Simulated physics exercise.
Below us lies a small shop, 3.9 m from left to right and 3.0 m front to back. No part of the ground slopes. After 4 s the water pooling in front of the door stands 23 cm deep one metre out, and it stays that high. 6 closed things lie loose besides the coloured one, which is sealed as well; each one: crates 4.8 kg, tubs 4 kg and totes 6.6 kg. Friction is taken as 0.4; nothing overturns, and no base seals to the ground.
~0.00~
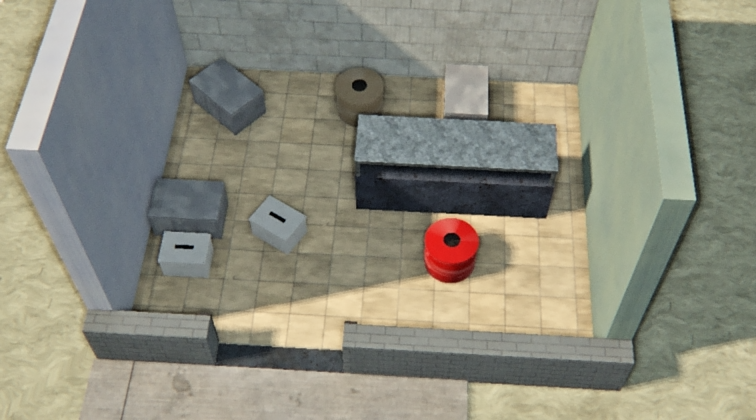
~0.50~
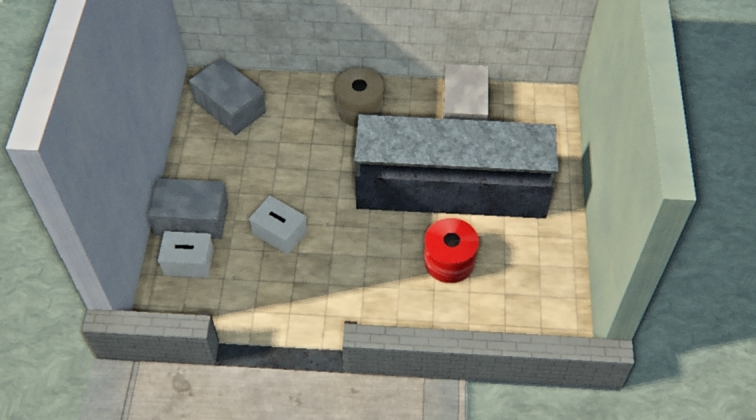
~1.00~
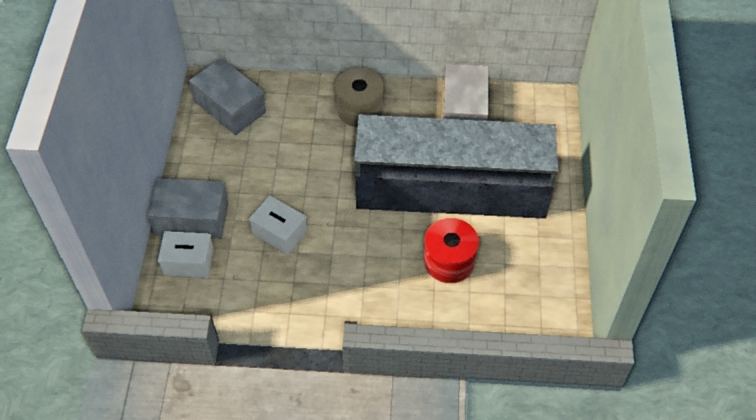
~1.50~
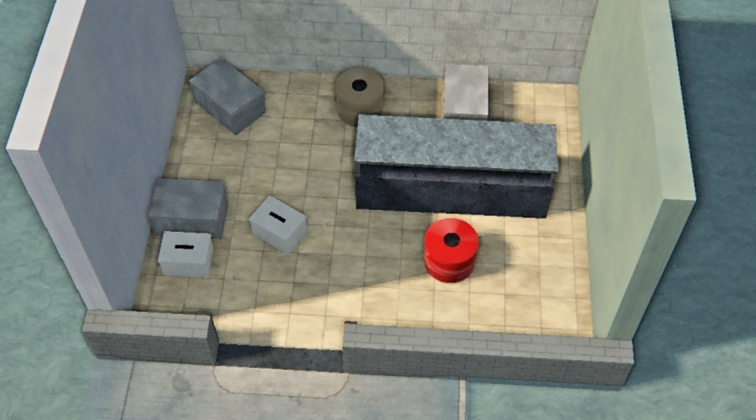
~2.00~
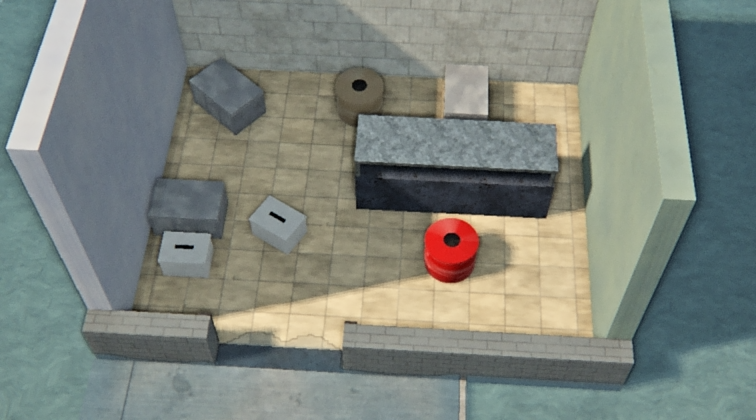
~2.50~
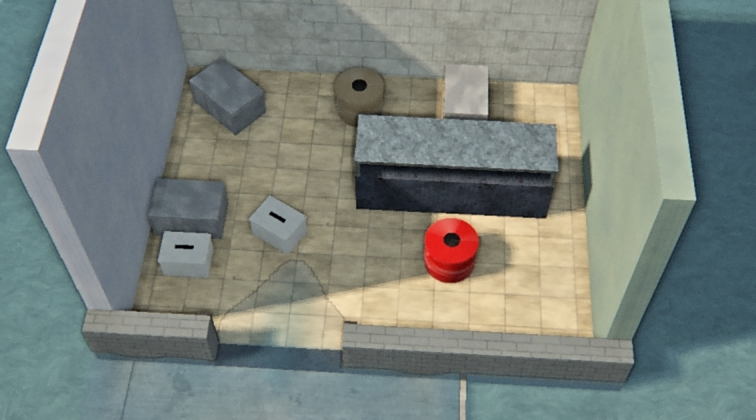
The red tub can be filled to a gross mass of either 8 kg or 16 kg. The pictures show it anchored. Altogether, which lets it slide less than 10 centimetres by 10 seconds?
Only the heavier filling is enough.
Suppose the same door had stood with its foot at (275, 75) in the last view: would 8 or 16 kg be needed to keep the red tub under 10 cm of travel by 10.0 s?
There both choices fail.
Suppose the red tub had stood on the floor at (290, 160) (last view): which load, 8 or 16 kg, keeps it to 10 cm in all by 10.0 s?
Outcome - failure with both.
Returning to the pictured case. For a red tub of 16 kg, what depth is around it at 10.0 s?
Close to 7 cm deep.
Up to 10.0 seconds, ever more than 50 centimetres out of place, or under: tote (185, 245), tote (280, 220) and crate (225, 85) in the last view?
Exceeds it; exceeds it; falls short.
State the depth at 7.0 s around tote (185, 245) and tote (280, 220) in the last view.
Roughly 11 and 14 cm.
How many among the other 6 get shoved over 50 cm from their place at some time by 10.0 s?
I make that 5.
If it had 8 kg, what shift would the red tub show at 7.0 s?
I'd put it at roughly 30 cm.
After 3.5 s the red tub would be 0 cm from its start with 8 kg and 0 cm from its start with 16 kg; 0 cm of water round it then.
After 4.5 s the red tub would be 0 cm from its start with 8 kg and 0 cm from its start with 16 kg; 3 cm of water round it then.
After 7.0 s the red tub would be 33 cm from its start with 8 kg and 0 cm from its start with 16 kg; 5 cm of water round it then.
After 10.0 s the red tub would be 55 cm from its start with 8 kg and 0 cm from its start with 16 kg; 7 cm of water round it then.
